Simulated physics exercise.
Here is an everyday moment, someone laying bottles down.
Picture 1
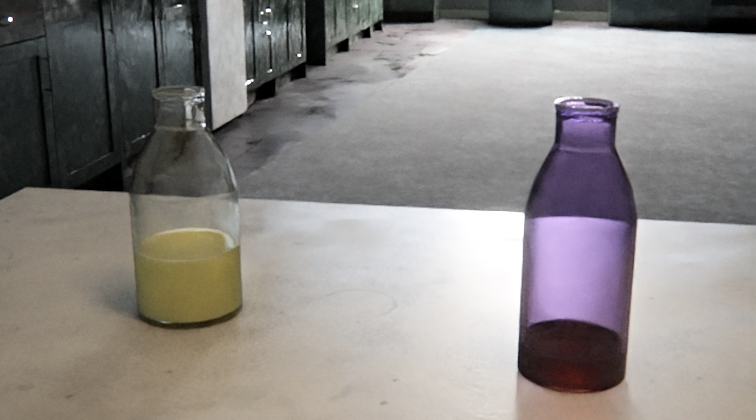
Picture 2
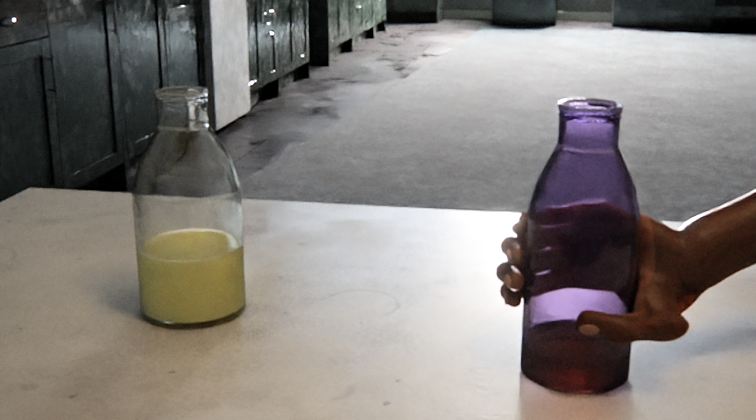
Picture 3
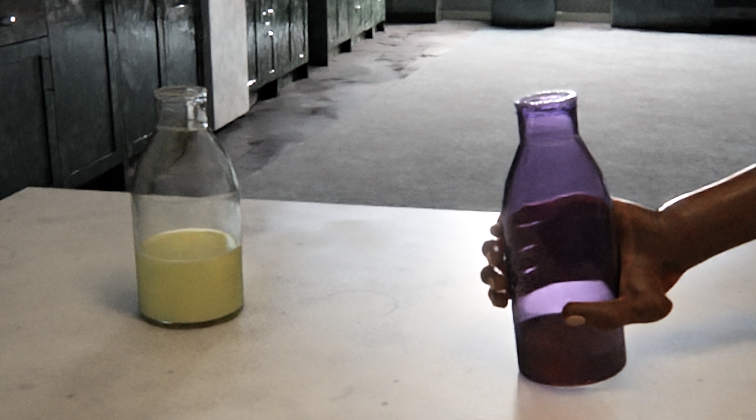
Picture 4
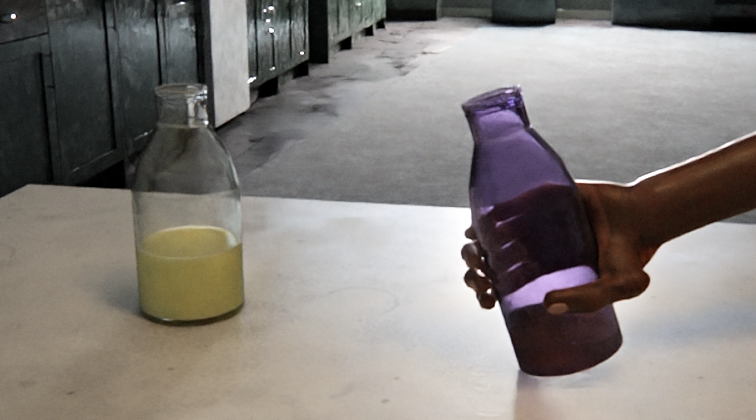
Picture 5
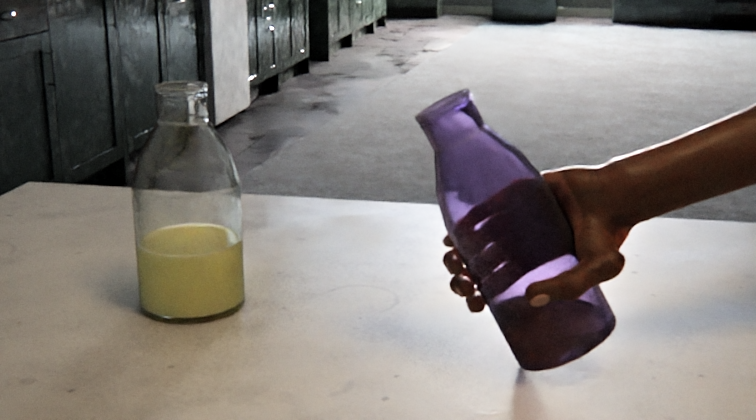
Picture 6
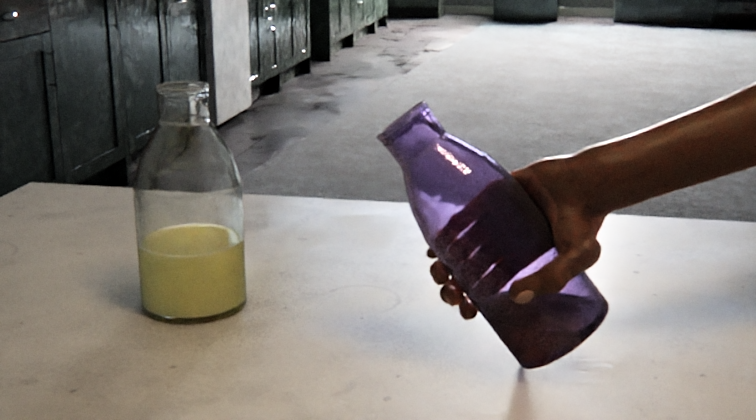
A hand reaches in from the right, grips the purple glass bottle with a little dark liquid at its bottom, and tilts it steadily leftward, its base staying near the tabletop. On the left of the pale table, an open clear bottle partly filled with yellow liquid stands still. The steady view looks slightly down across the table towards a grey floor and dark cabinets.
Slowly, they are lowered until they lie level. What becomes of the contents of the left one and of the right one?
Left: They run out; right: They stay put.
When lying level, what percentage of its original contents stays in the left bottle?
Something like 65 percent stays in.
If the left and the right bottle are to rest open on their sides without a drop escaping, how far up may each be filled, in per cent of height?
In turn 18 and 16 per cent.
A moment on, the right bottle is nearly down; right bottle, all still inside.
Further on, the right bottle lies flat; right bottle, all still inside.
When it is over, both lie flat; right bottle, all still inside; left bottle, a puddle at its mouth.
